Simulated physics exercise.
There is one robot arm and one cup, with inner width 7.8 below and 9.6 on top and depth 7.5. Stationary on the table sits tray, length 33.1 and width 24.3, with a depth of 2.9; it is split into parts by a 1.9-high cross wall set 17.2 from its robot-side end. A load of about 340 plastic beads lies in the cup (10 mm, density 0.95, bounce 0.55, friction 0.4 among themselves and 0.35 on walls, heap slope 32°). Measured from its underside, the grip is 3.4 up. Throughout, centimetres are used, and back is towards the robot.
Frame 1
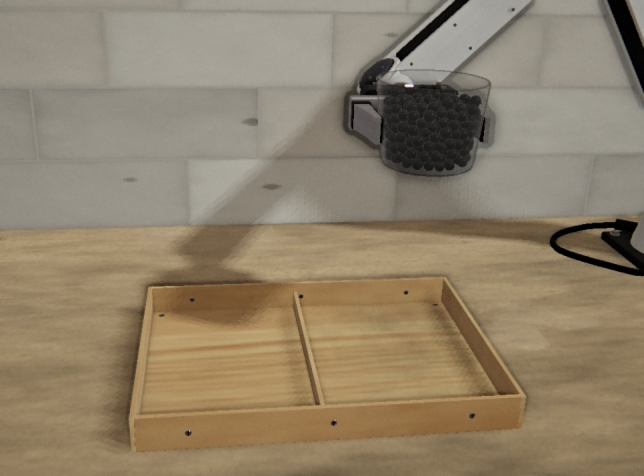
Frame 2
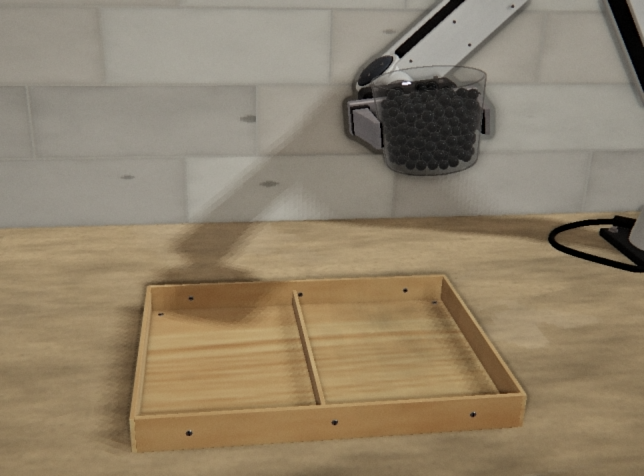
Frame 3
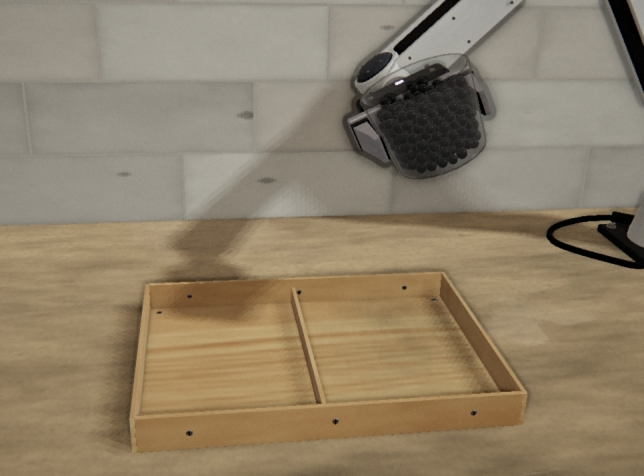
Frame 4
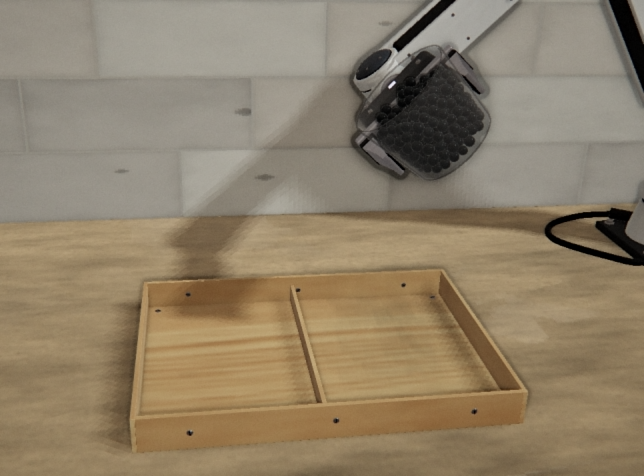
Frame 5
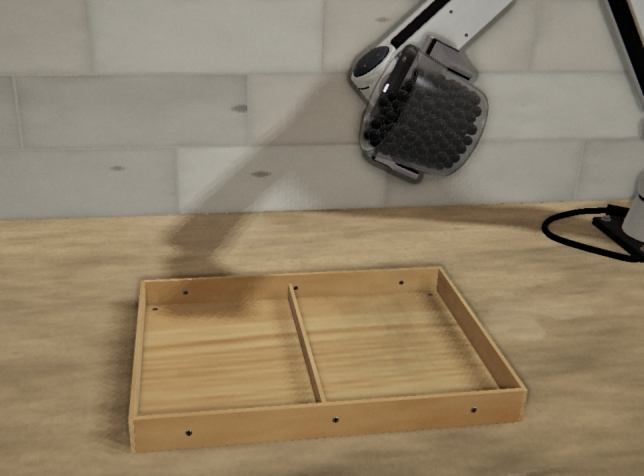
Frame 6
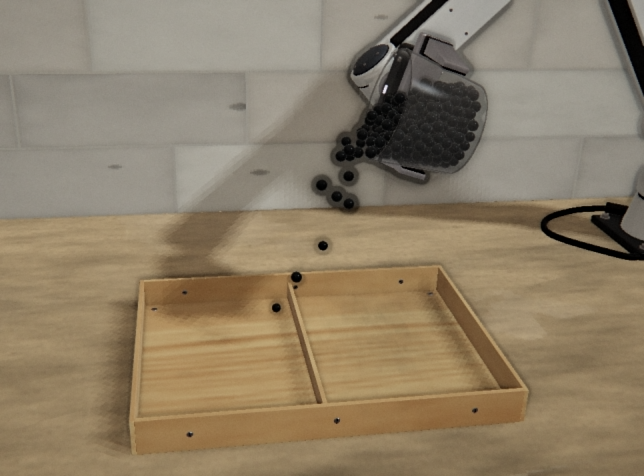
In the video, a robot arm holds a clear cup of dark beads above a divided wooden tray and gradually tilts it to the left, until some beads pour out and drop toward the tray's left part.
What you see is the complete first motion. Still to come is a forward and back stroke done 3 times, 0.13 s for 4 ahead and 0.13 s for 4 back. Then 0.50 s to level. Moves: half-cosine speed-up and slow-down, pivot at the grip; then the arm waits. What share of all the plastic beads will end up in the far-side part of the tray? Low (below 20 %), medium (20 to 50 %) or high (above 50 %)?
High.
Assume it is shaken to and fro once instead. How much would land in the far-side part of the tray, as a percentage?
40 per cent or so.
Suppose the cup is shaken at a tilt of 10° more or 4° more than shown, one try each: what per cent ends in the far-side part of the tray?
Roughly 65 and 65 percent.
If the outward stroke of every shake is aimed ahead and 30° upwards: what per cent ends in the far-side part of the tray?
Roughly 65 per cent.
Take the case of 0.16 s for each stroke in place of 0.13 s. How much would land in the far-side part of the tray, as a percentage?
In that case about 45 in a hundred.
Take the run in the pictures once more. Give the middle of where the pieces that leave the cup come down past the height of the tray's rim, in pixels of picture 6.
They come through centred close to (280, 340).
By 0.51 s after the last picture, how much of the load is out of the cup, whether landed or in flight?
Share out so far: Close to 65 %.
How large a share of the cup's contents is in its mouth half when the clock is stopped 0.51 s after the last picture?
Roughly 70 %.
Then, 0.51 s after the last picture, tilted 72° forward, highest piece 24 above the table; 138 in the far-side part, 112 in the cup, 33 in the robot-side part, 57 in flight or on a rim.
Then, 1.02 s after the last picture, tilted 37° forward, highest piece 25 above the table; 196 in the far-side part, 75 in the robot-side part, 64 in the cup, 2 on the table or floor, 3 in flight or on a rim.
Then, 1.48 s after the last picture, level, highest piece 24 above the table; 198 in the far-side part, 76 in the robot-side part, 64 in the cup, 2 on the table or floor.
Then, 2.53 s after the last picture, level, highest piece 24 above the table; 198 in the far-side part, 76 in the robot-side part, 64 in the cup, 2 on the table or floor.
Final count, 198 in the far-side part, 76 in the robot-side part, 64 in the cup, 2 on the table or floor. That is 58 % in the far-side part of the tray.
